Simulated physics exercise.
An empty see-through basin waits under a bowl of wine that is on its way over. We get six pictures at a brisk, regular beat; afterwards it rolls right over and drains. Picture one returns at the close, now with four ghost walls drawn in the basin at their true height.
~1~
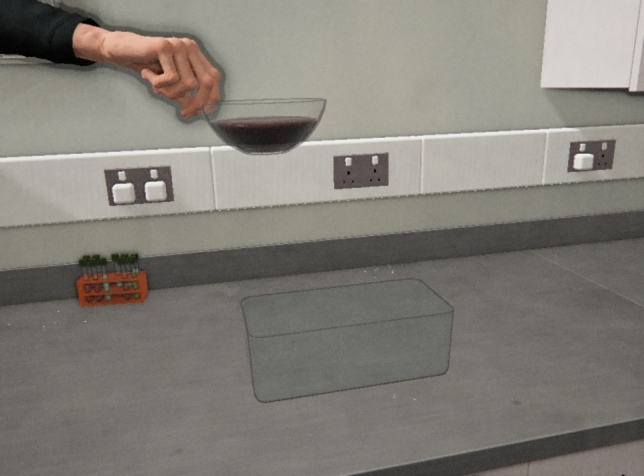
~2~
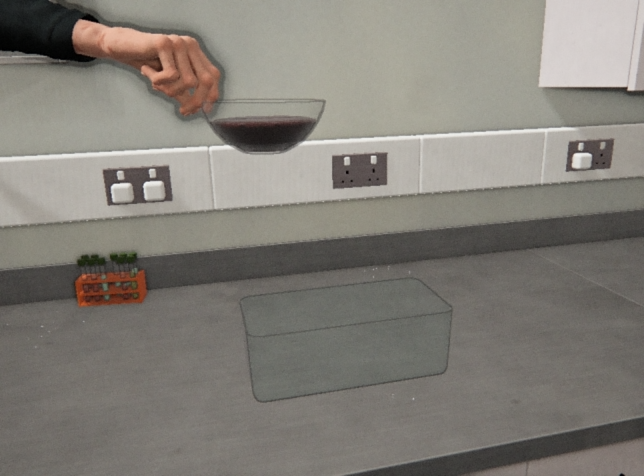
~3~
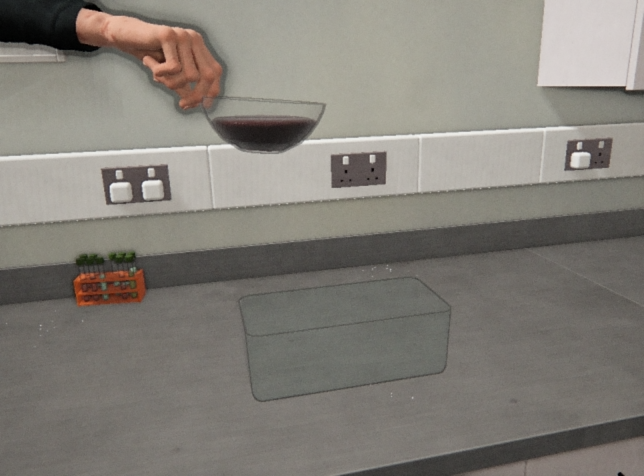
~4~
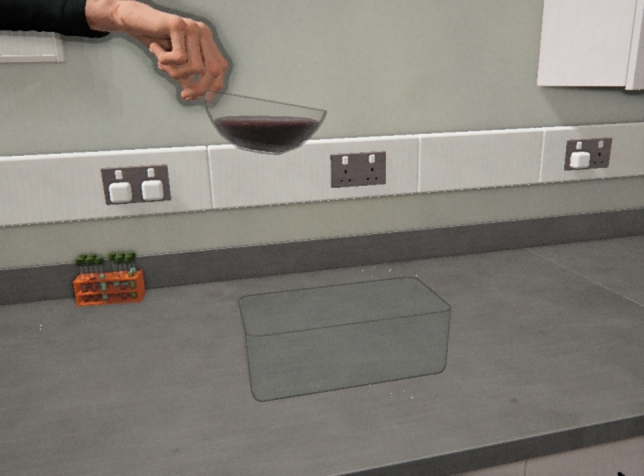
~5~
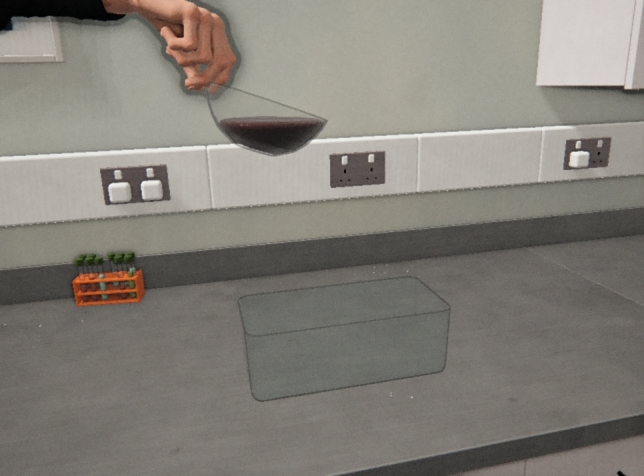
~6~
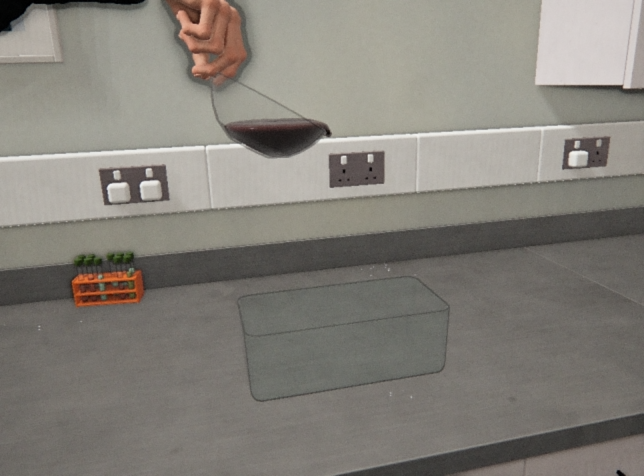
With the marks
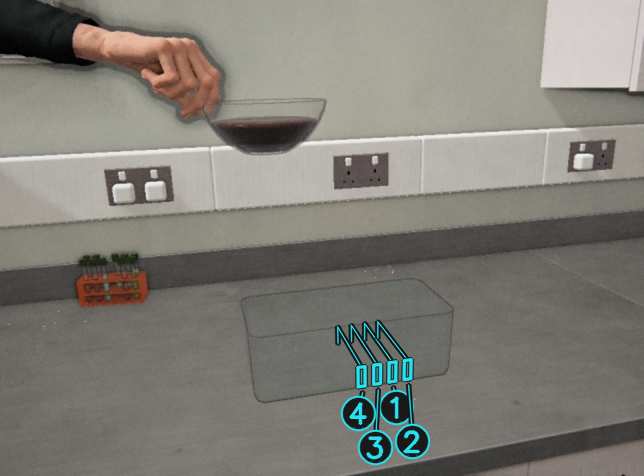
A hand held a glass bowl of dark red wine above an empty see-through basin on a grey counter, then gradually tipped it to the right until wine just came over the lip.
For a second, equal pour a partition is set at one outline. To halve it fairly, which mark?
Place 1.
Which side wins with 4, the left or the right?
The right side.
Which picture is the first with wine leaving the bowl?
In picture 6.
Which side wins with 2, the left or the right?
More ends on the left.
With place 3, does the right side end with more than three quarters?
No, it does not.
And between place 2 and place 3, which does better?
It is 3.
On the marked copy, 1 at (393, 387); 2 at (408, 384); 3 at (378, 389); 4 at (362, 391).
With 1, about 51 % ends left of the wall and 46 % right of it; 3 % is lost outside.
With 2, about 83 % ends left of the wall and 14 % right of it; 3 % is lost outside.
With 3, about 30 % ends left of the wall and 67 % right of it; 3 % is lost outside.
With 4, about 17 % ends left of the wall and 80 % right of it; 3 % is lost outside.
